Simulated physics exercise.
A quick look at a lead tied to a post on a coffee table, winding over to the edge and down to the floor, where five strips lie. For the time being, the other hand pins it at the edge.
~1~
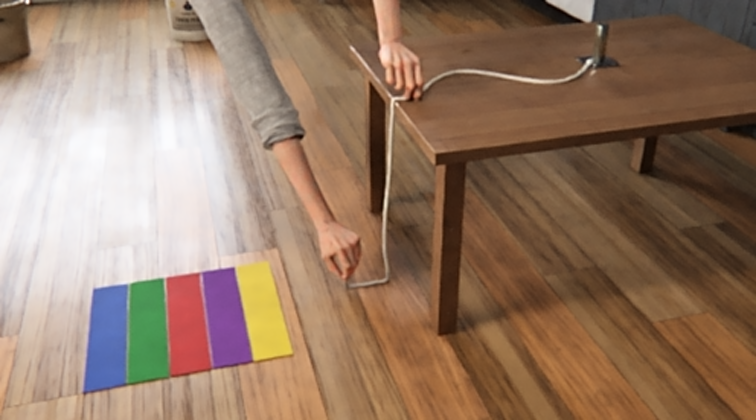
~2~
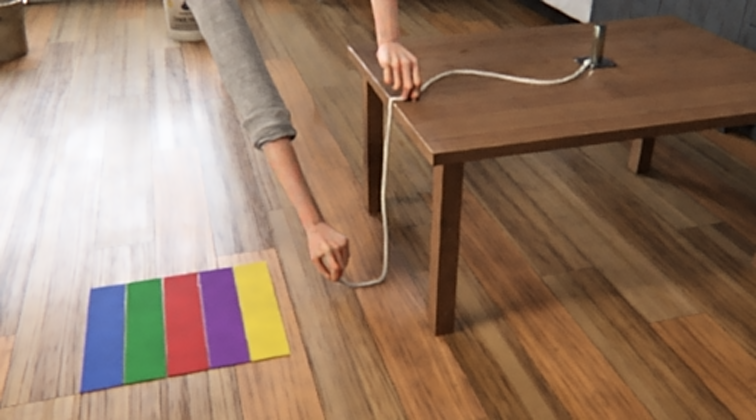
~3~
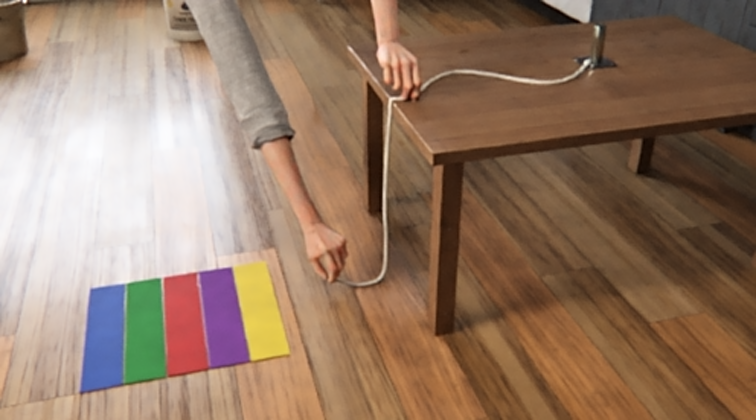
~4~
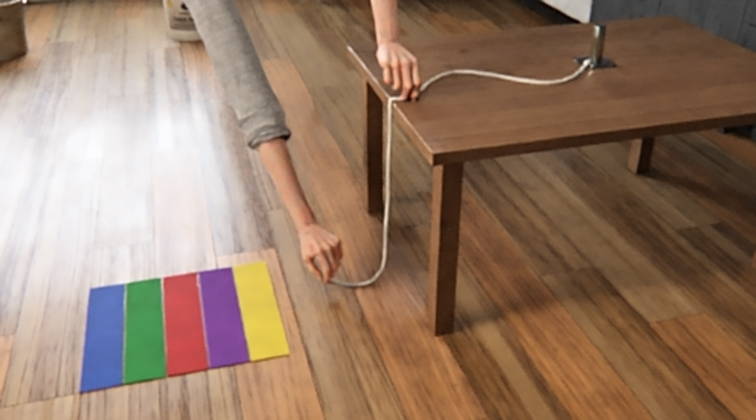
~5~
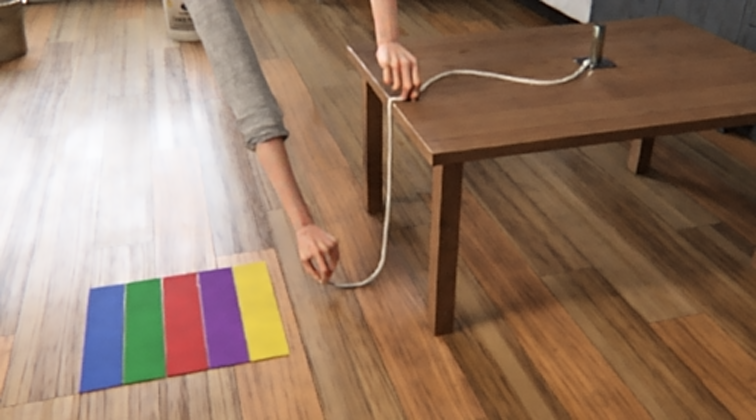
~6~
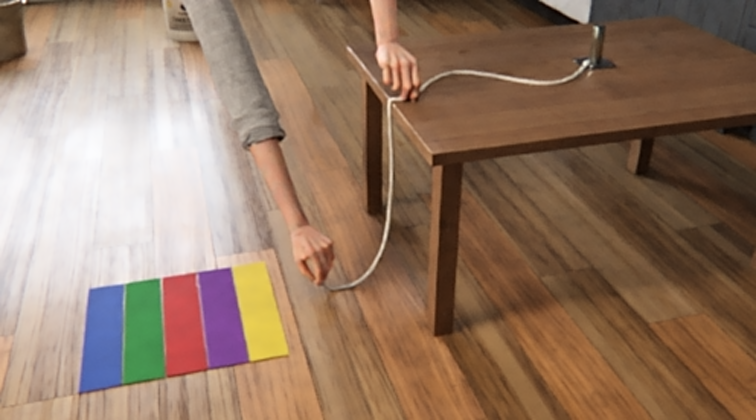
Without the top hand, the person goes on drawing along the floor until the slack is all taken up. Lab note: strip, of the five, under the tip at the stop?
Green.
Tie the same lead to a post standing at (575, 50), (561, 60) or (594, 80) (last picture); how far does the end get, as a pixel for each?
Try by try, around (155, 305), (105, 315) and (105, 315).
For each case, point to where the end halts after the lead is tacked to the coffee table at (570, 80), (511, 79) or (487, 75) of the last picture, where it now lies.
(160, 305), (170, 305) and (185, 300).
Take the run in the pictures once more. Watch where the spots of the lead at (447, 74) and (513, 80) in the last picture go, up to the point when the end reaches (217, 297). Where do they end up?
They move to (422, 87) and (485, 77) respectively.
Soon after, end near (217, 297); over purple.
Then, end near (169, 304); over red.
At full stretch, end near (138, 309); over green. It halts on the green strip.
